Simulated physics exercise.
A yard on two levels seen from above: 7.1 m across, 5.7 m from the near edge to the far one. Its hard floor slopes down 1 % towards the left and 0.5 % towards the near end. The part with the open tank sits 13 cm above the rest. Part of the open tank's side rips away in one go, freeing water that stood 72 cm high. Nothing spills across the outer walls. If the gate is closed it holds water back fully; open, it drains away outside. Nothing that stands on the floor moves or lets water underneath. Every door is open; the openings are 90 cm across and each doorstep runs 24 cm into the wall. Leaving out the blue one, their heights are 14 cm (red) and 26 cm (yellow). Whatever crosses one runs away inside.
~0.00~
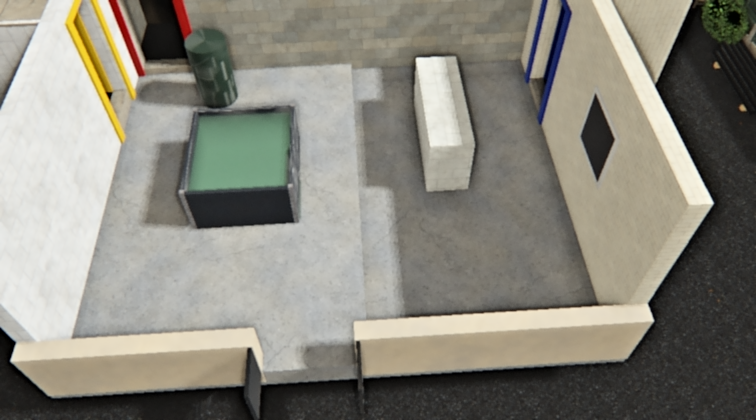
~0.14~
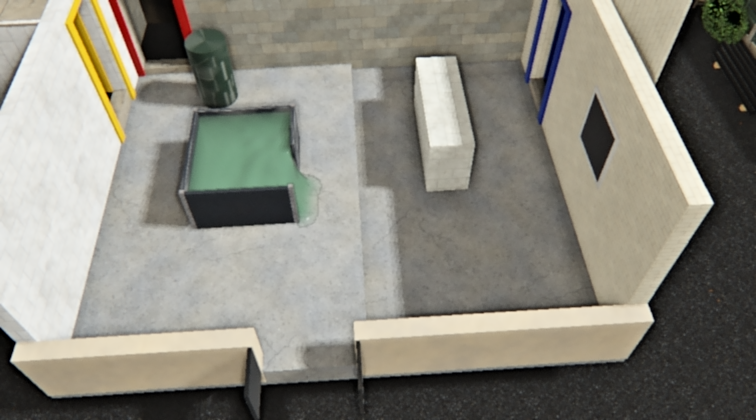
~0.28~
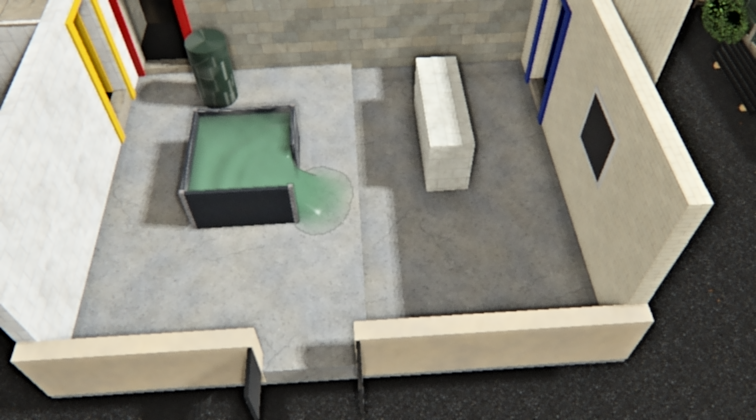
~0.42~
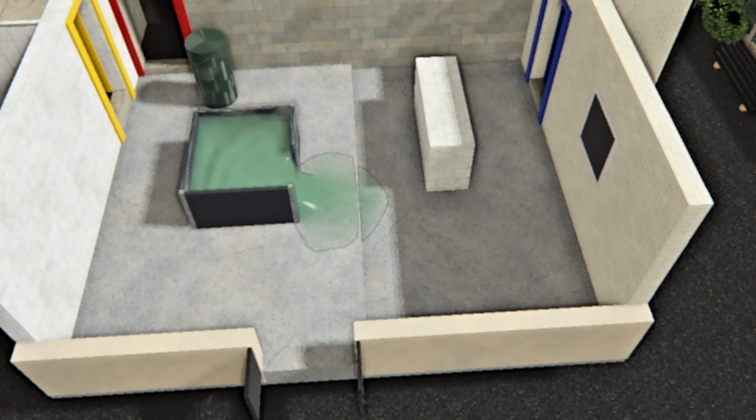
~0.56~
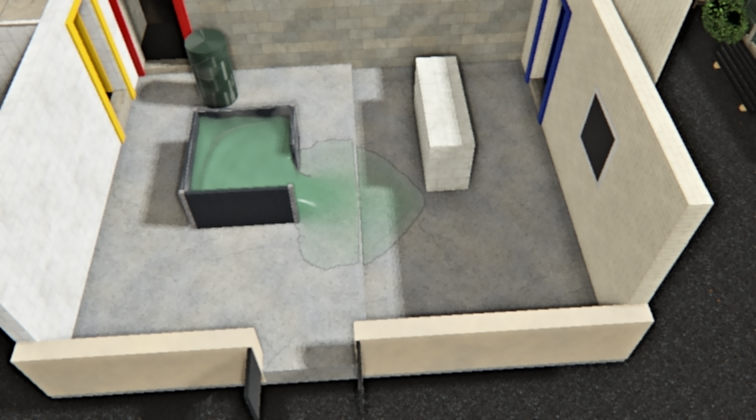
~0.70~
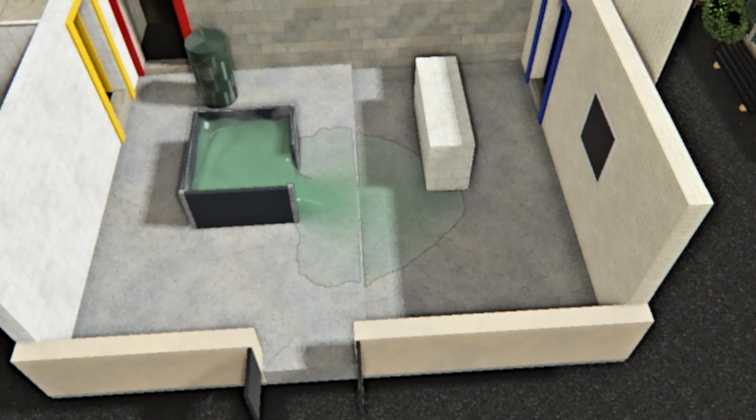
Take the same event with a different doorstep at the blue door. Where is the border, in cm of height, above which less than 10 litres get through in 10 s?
Close to 7.5 cm is just enough.
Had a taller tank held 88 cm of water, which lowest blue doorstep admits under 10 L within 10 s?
Then roughly 11.0 cm.
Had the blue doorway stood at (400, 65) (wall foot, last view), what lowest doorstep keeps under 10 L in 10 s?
Roughly 11.5 cm.
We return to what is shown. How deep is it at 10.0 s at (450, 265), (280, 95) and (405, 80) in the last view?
Roughly 7, 0 and 12 cm, in turn.
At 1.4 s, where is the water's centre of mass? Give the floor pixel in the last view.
Around (309, 193).
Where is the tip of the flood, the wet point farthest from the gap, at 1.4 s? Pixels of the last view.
Near (576, 246).
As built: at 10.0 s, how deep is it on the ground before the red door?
Roughly 0.0 cm deep.
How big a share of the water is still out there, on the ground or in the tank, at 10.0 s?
Some 100 per cent remains.
After 1.4 s water covers 30 % of the floor, deepest (33 cm) near (305, 208); it has not reached the blue door.
After 3.0 s water covers 40 % of the floor, deepest (26 cm) near (600, 323); it has not reached the blue door.
After 10.0 s water covers 50 % of the floor, deepest (13 cm) near (355, 72); 6 cm at the blue door, 0 litres in over its 13 cm doorstep.
At the blue door as built, the water arrived by 3.1 s and peaked near 11 cm at 7.6 s.
Run again over the same 10 s with other heights there, 15 litres in over 7 cm, 2 litres over 9.5 cm. The limit of 10 litres is kept from about 7.5 cm up.
